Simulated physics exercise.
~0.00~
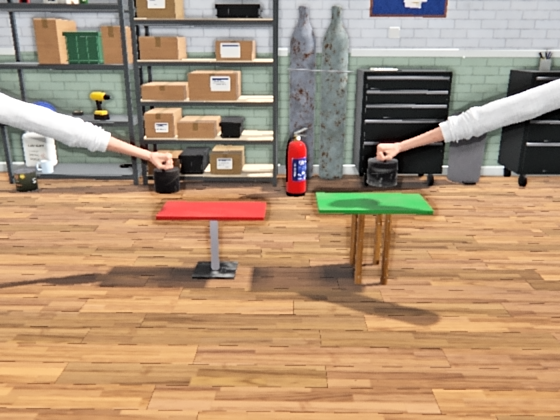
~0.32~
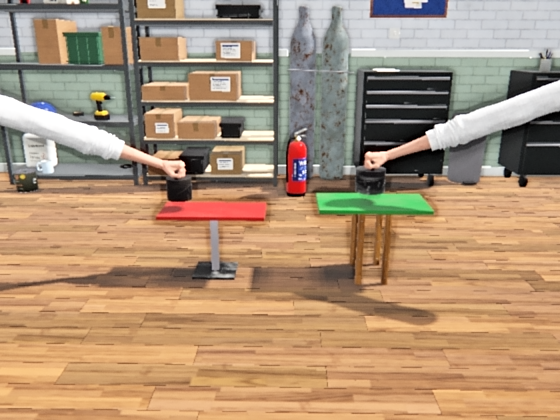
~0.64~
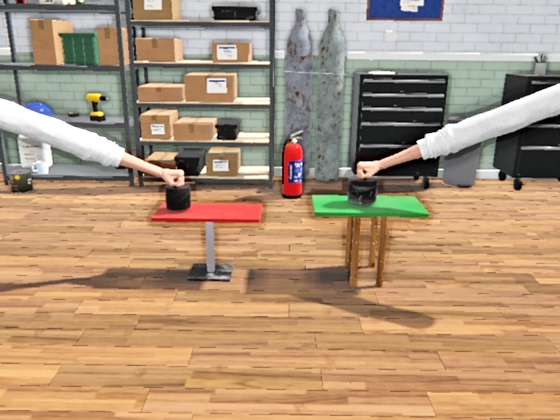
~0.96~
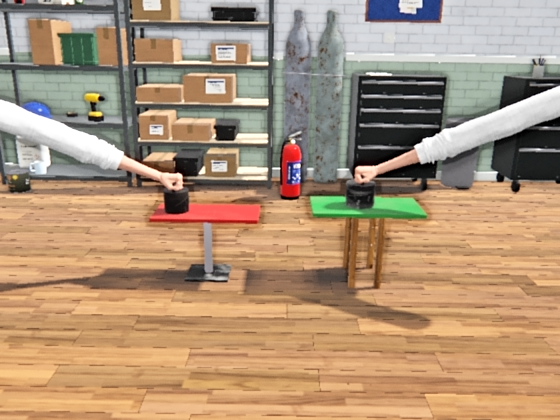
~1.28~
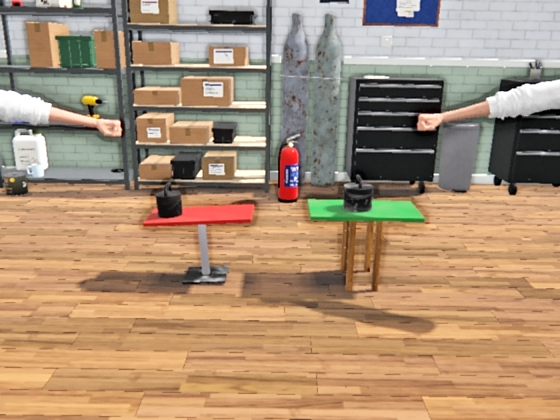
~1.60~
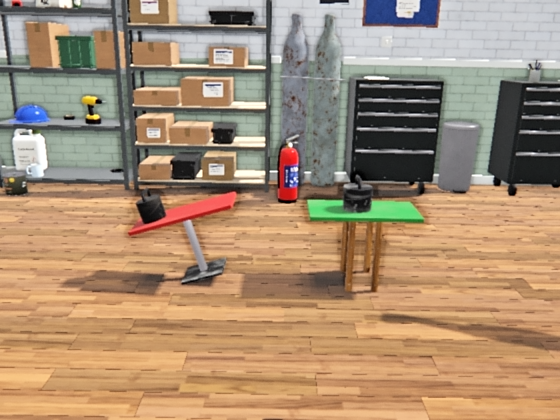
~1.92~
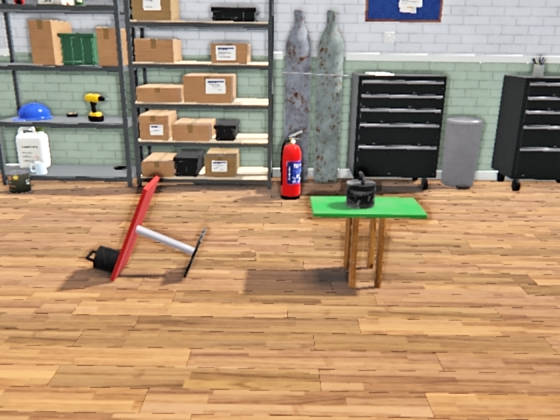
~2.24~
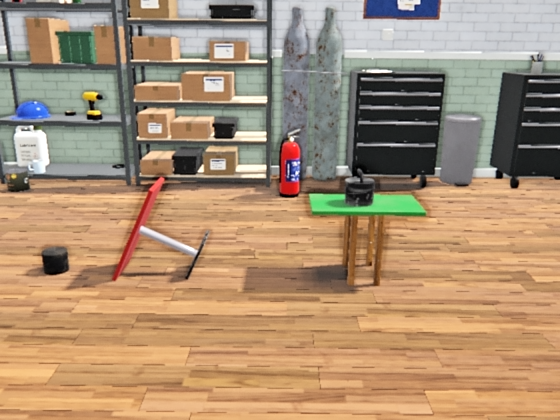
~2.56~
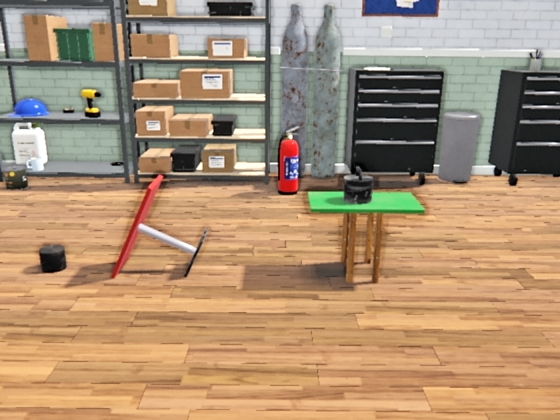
The clip opens in a workshop, where two hands reach in from either side, each holding a dark, round object above a small table, one a red-topped stand on a single post, the other a green trestle with wooden legs. The hands lower the objects onto the tops, the left one near the outer end of the red top. Both hands let go and draw back out of view. The red stand tips to the left and topples, and its object tumbles onto the floor. At the end, the red stand lies tilted on its edge, while the green trestle stands level with its object on top.
